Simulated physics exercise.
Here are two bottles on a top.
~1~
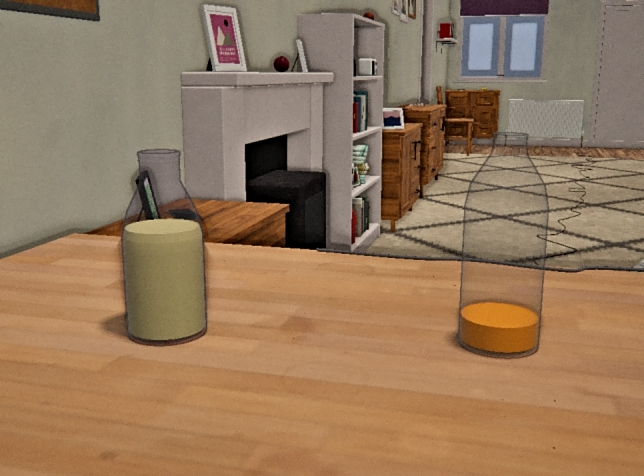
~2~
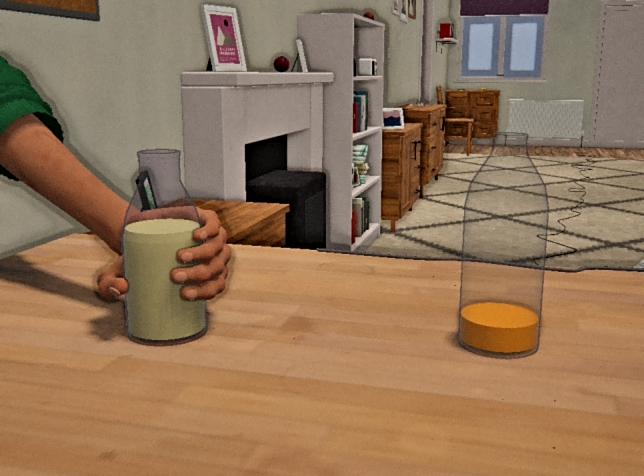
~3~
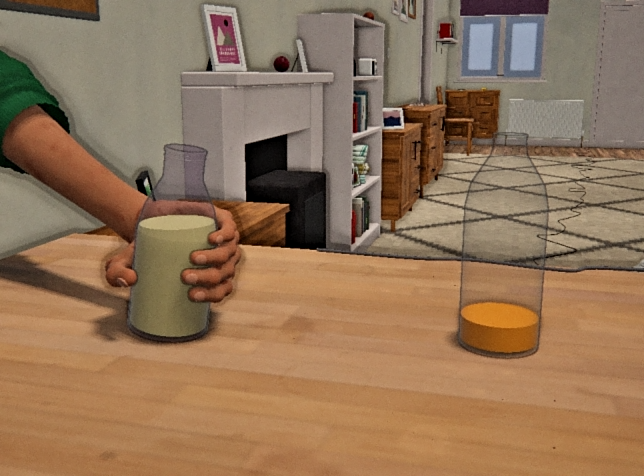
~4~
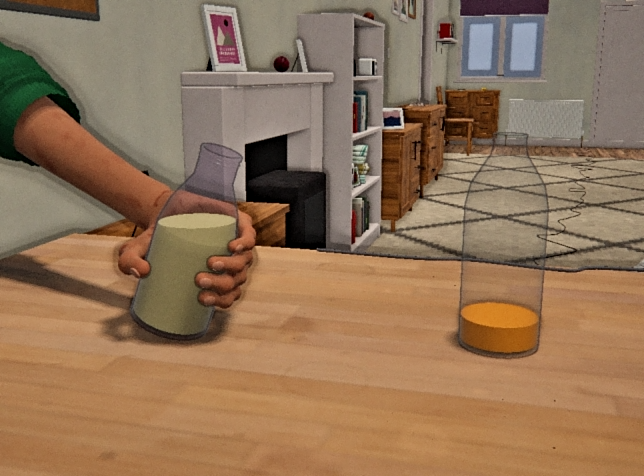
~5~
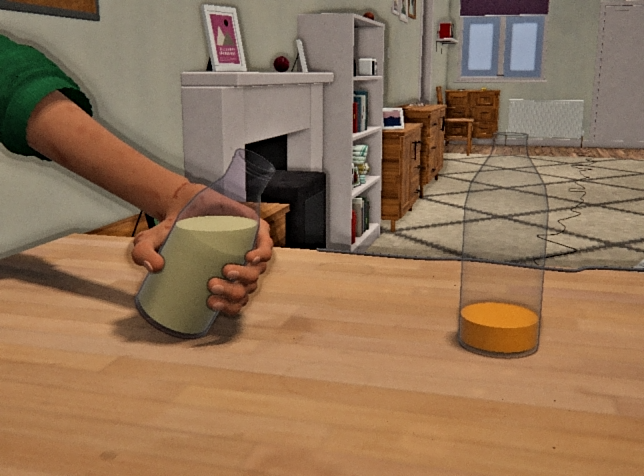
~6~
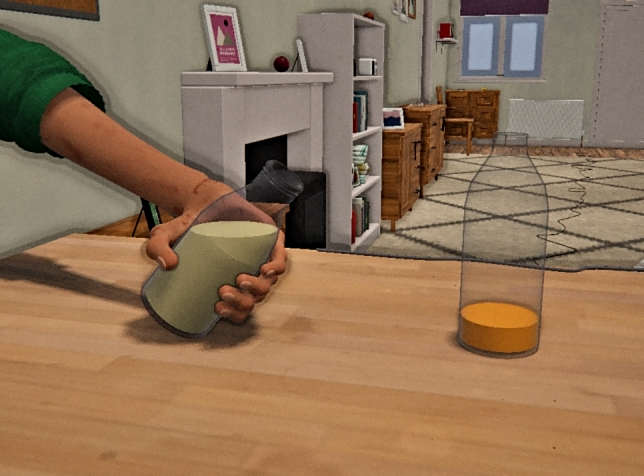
At first, two open clear bottles stand upright on a wooden top, the left holding pale green contents and the right a little orange. A hand in a green sleeve reaches in from the left and grips the left bottle. It then tilts that bottle steadily rightward, while the right one stays still.
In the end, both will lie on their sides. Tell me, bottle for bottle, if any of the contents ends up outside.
Left bottle - contents end up outside, right bottle - contents stay inside.
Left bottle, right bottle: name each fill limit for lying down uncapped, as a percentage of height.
Roughly 18 % and 24 %.
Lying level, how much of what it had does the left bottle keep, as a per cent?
It keeps about 30 per cent of what it had.
Shortly, the left bottle is nearly down; left bottle, no leak.
Then, the left bottle lies flat; left bottle, it leaks.
At the finish, both lie flat; left bottle, it leaks; right bottle, no leak.
